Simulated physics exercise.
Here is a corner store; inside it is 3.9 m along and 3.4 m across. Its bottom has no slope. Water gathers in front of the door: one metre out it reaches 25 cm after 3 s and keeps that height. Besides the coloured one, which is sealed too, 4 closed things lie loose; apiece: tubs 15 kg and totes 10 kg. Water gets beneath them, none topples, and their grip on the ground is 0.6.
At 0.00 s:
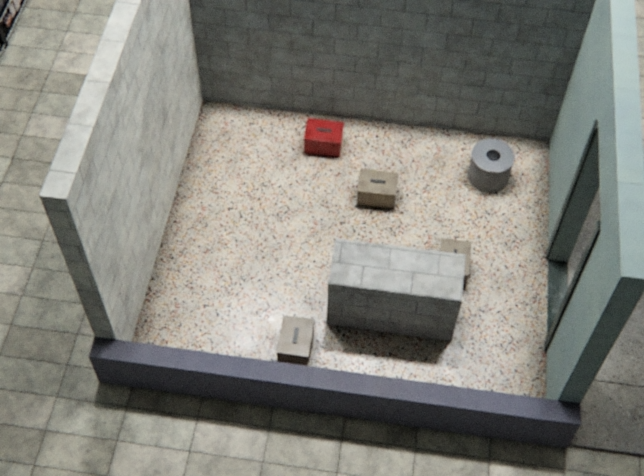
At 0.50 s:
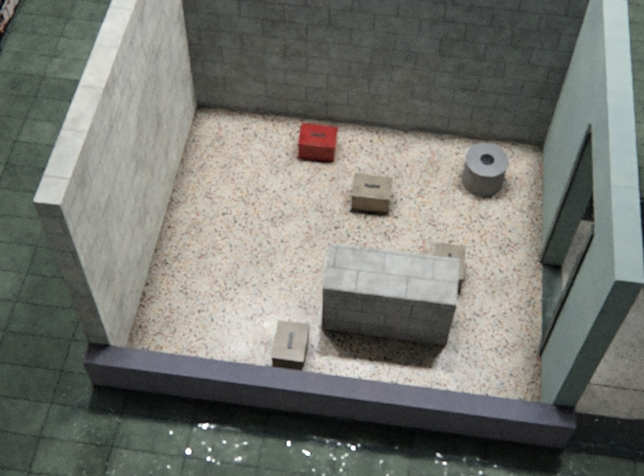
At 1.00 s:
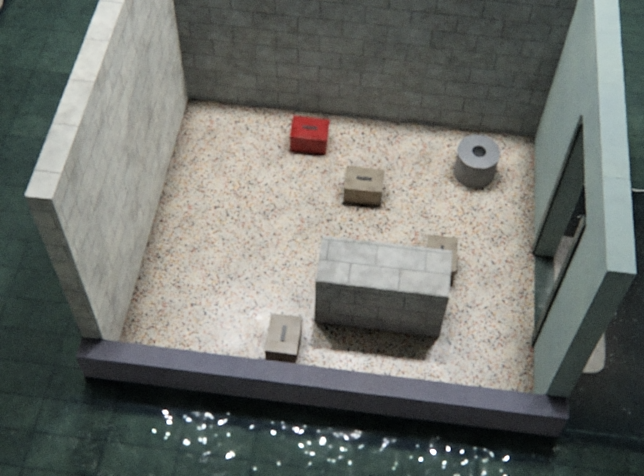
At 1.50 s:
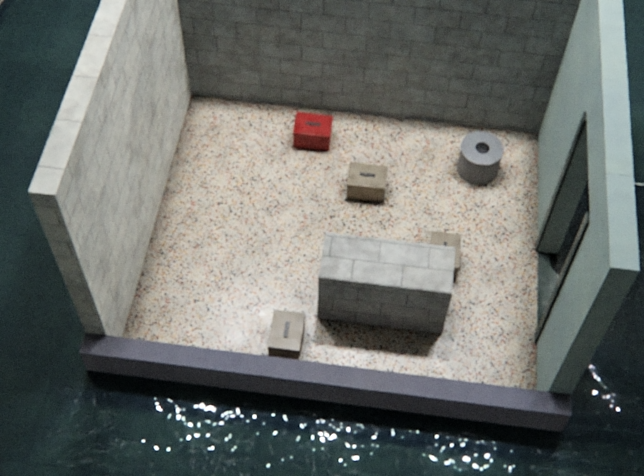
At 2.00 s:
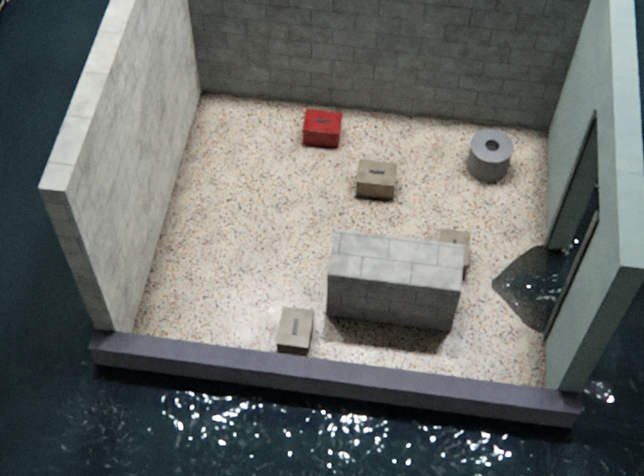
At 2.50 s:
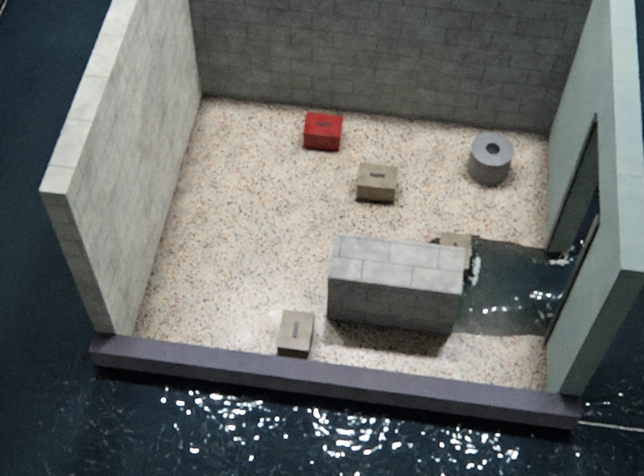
Dark water covered the tiled ground around the small walled room, then came in through the doorway on the right and spread to the gray block, while the red box and other objects stayed put.
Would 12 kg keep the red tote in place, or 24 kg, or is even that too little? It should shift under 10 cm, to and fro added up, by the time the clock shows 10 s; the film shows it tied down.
Verdict: Only the higher weight holds it.
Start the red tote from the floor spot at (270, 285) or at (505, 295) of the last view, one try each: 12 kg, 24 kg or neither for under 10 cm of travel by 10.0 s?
In turn: Only the larger holds; neither holds.
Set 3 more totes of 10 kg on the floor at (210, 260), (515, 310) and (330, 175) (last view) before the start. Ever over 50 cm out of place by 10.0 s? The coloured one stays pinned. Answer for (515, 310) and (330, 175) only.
In turn: Over, more.
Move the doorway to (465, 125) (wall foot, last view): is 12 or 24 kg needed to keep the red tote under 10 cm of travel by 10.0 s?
In that case the smaller load will do.
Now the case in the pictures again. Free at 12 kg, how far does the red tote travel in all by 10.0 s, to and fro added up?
Some 50 cm in all.
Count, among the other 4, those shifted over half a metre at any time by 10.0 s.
I count 2.
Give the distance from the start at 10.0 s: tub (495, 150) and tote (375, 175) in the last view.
In that order: 0 cm, 80 cm.
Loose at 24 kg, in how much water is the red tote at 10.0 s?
About 15 cm.
After 3.5 s the red tote would be 0 cm from its start with 12 kg and 0 cm from its start with 24 kg; 0 cm of water round it then.
After 4.5 s the red tote would be 0 cm from its start with 12 kg and 0 cm from its start with 24 kg; 0 cm of water round it then.
After 7.0 s the red tote would be 5 cm from its start with 12 kg and 0 cm from its start with 24 kg; 7 cm of water round it then.
After 10.0 s the red tote would be 47 cm from its start with 12 kg and 0 cm from its start with 24 kg; 15 cm of water round it then.
